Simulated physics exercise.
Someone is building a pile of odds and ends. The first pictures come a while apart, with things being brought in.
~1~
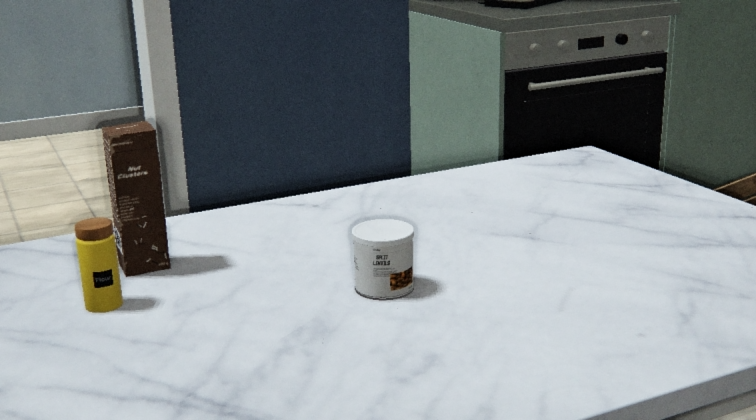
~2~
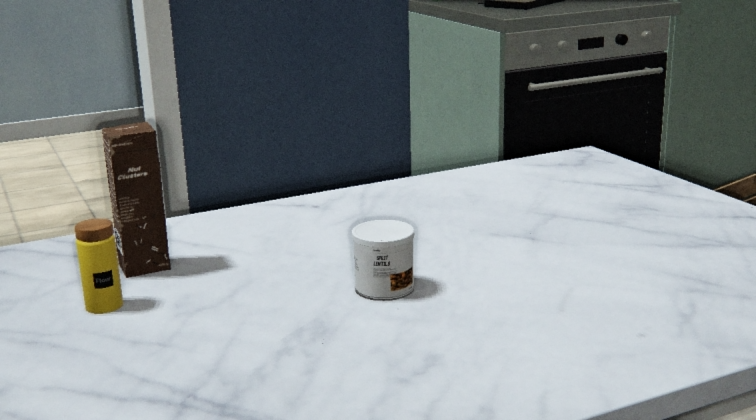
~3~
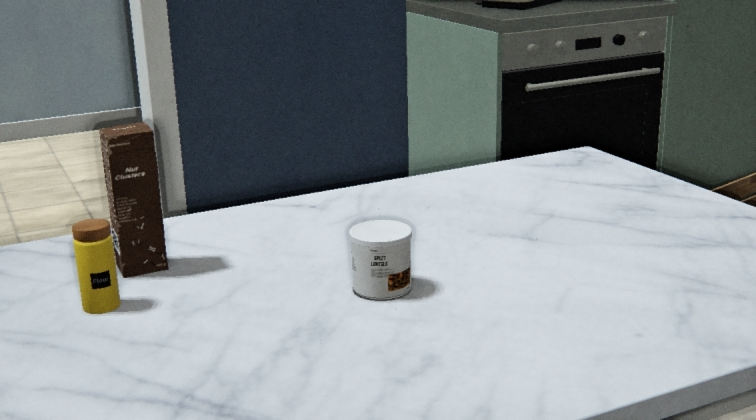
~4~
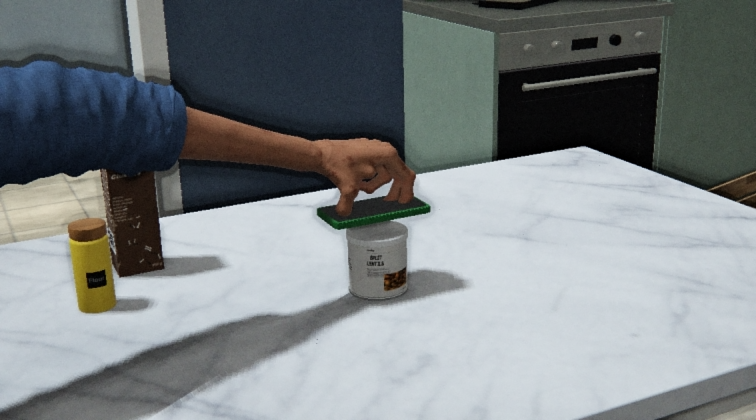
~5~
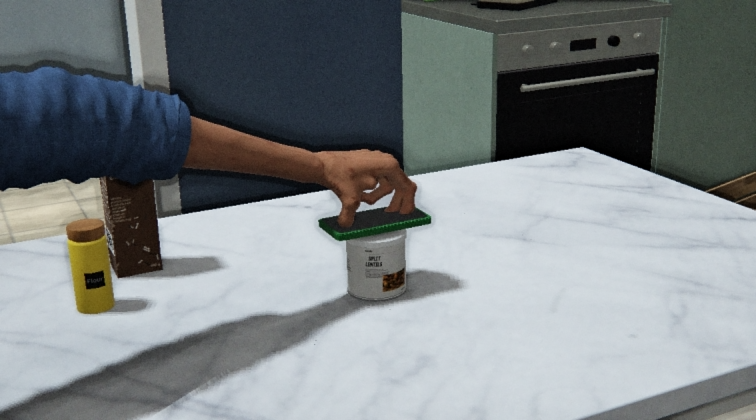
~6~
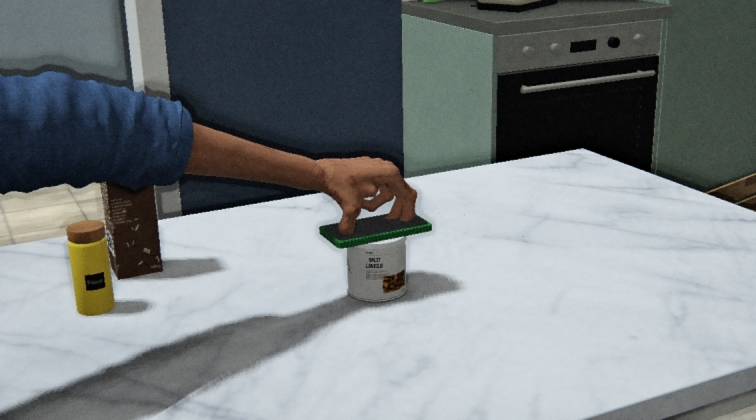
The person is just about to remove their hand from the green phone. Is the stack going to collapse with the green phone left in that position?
No, it remains standing.
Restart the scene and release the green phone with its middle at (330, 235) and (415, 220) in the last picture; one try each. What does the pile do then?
In the first case the pile collapses, while in the second it collapses.
Then, 0.50 s on from there, no change.
Then, 1.30 s on from there, green phone resting near (376, 229).
In the end, all 4 unmoved. At the end, from the last picture's camera, green phone near (376, 229). The pile holds.
